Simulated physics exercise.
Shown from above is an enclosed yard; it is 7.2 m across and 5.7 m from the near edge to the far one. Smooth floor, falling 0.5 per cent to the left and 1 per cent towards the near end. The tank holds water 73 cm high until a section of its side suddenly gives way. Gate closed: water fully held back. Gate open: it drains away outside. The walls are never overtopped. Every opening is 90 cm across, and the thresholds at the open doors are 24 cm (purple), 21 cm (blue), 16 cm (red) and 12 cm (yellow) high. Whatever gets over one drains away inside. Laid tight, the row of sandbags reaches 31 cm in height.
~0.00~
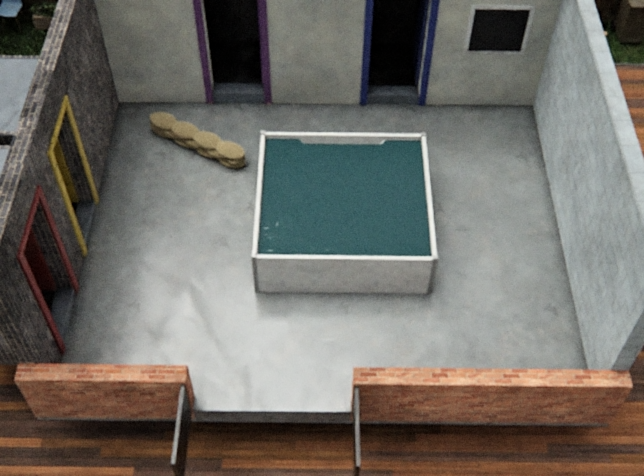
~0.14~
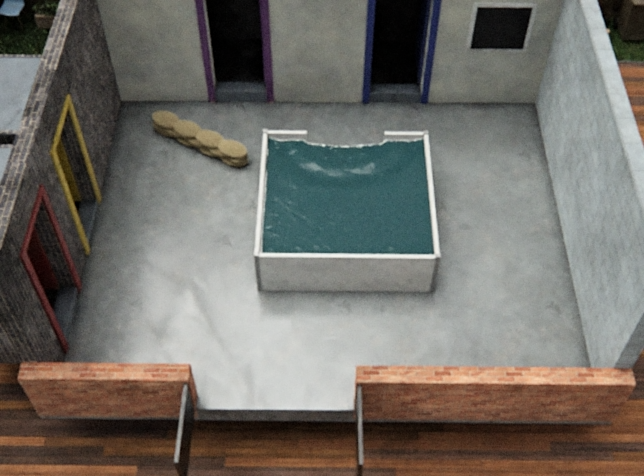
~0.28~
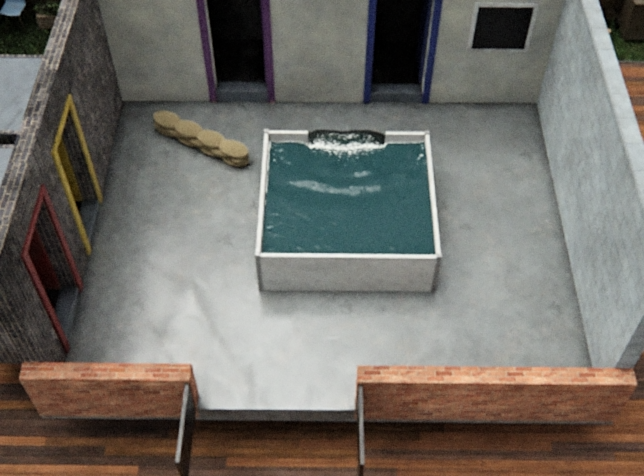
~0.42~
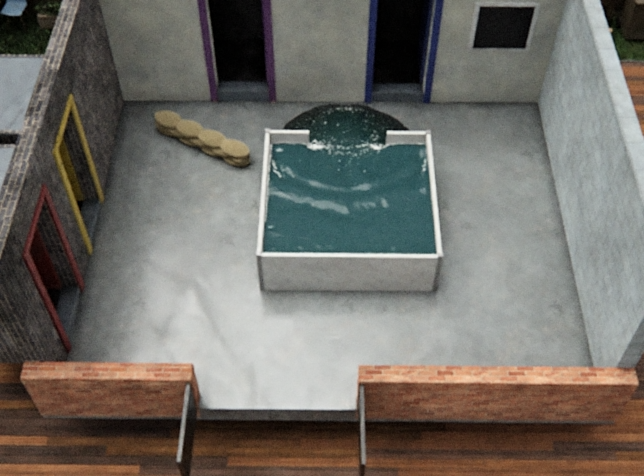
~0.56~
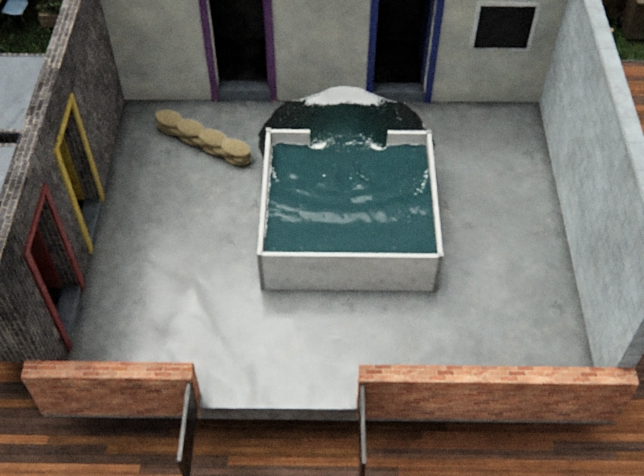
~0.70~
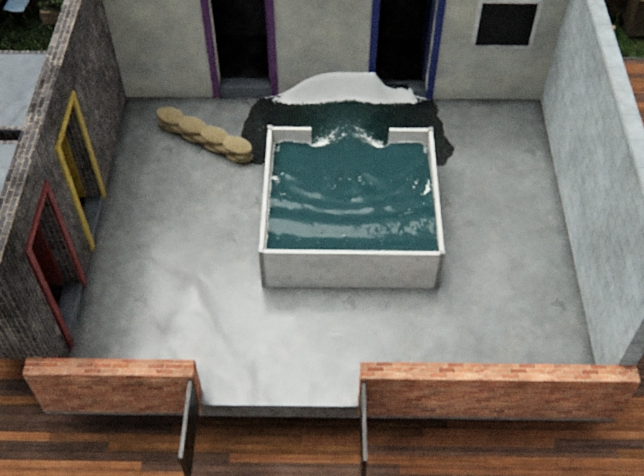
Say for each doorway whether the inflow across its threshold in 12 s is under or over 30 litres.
In order: At the purple door the amount will not overshoot the limit, at the blue door the amount will overshoot the limit, at the red door the amount will not overshoot the limit, at the yellow door the amount will not overshoot the limit.
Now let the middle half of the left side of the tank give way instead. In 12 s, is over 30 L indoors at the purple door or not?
Compared with the limit, purple is less.
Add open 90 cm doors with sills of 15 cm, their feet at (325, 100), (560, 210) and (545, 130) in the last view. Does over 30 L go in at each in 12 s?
The first one exceeds it, the second one doesn't reach it, and the third one exceeds it.
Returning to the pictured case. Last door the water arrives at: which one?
Red.
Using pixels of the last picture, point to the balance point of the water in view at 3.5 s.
(342, 179).
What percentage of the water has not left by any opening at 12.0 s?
Around 86 per cent of the water.
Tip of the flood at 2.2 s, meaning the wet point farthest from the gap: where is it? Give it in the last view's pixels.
I'd mark it close to (127, 99).
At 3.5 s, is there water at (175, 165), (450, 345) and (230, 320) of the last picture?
First spot soaked, second bone dry, third bone dry.
After 1.4 s water covers 15 % of the floor and is deepest (50 cm) near (343, 100); purple door 19 cm at the sill, 0 L in, blue door 36 cm at the sill, 21 L in, red door not reached, yellow door not reached.
After 2.2 s water covers 25 % of the floor and is deepest (54 cm) near (127, 99); purple door 19 cm at the sill, 0 L in, blue door 33 cm at the sill, 74 L in, red door not reached, yellow door not reached.
After 3.5 s water covers 55 % of the floor and is deepest (39 cm) near (127, 99); purple door 13 cm at the sill, 0 L in, blue door 23 cm at the sill, 114 L in, red door not reached, yellow door 4 cm at the sill, 0 L in.
After 7.0 s water covers 95 % of the floor and is deepest (20 cm) near (214, 137); purple door 16 cm at the sill, 1 L in, blue door 15 cm at the sill, 124 L in, red door 3 cm at the sill, 0 L in, yellow door 4 cm at the sill, 0 L in.
After 12.0 s water covers 95 % of the floor and is deepest (15 cm) near (62, 387); purple door 9 cm at the sill, 1 L in, blue door 8 cm at the sill, 124 L in, red door 14 cm at the sill, 0 L in, yellow door 9 cm at the sill, 0 L in.
